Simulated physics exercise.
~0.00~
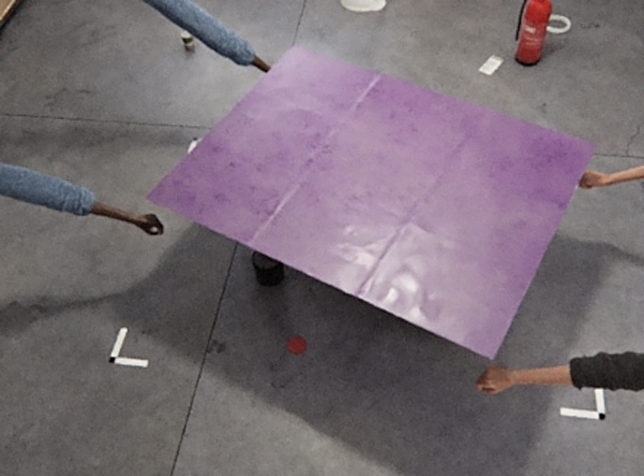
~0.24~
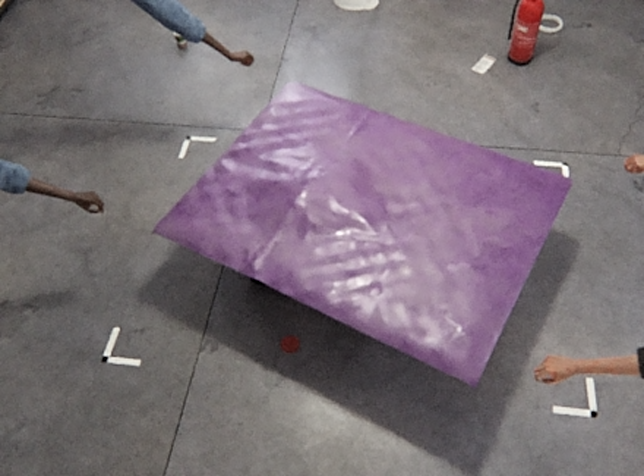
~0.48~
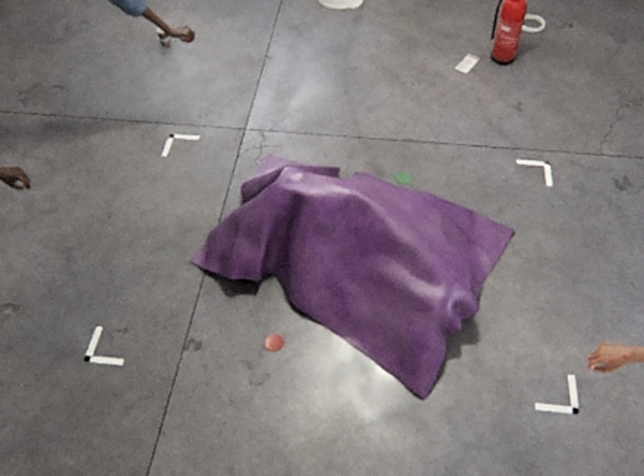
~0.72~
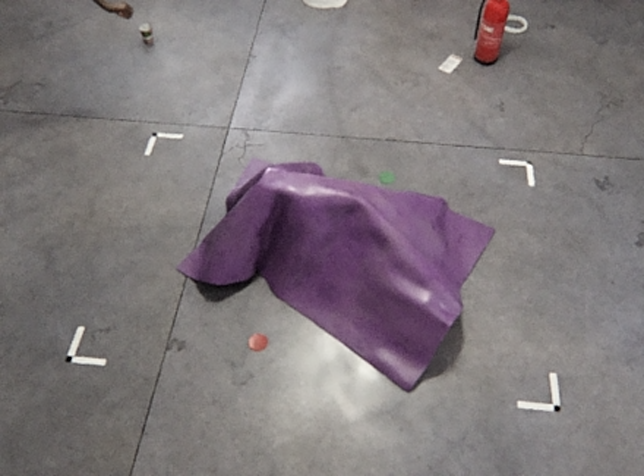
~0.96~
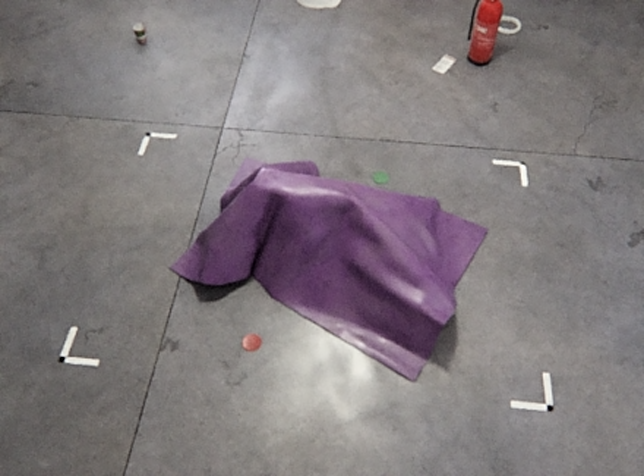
A large purple sheet is held flat by four hands above a grey workshop floor, seen from above, with a red fire extinguisher at the upper right and white corner marks on the ground. The hands let go and draw back, and the sheet drops, its glossy surface rippling. It lands crumpled between the marks, draped in folds over something raised, while a red disc in front and a green disc behind lie uncovered. The view drifts slightly right as the last hands leave. The sheet ends lying still in a lumpy heap, both discs in the open.
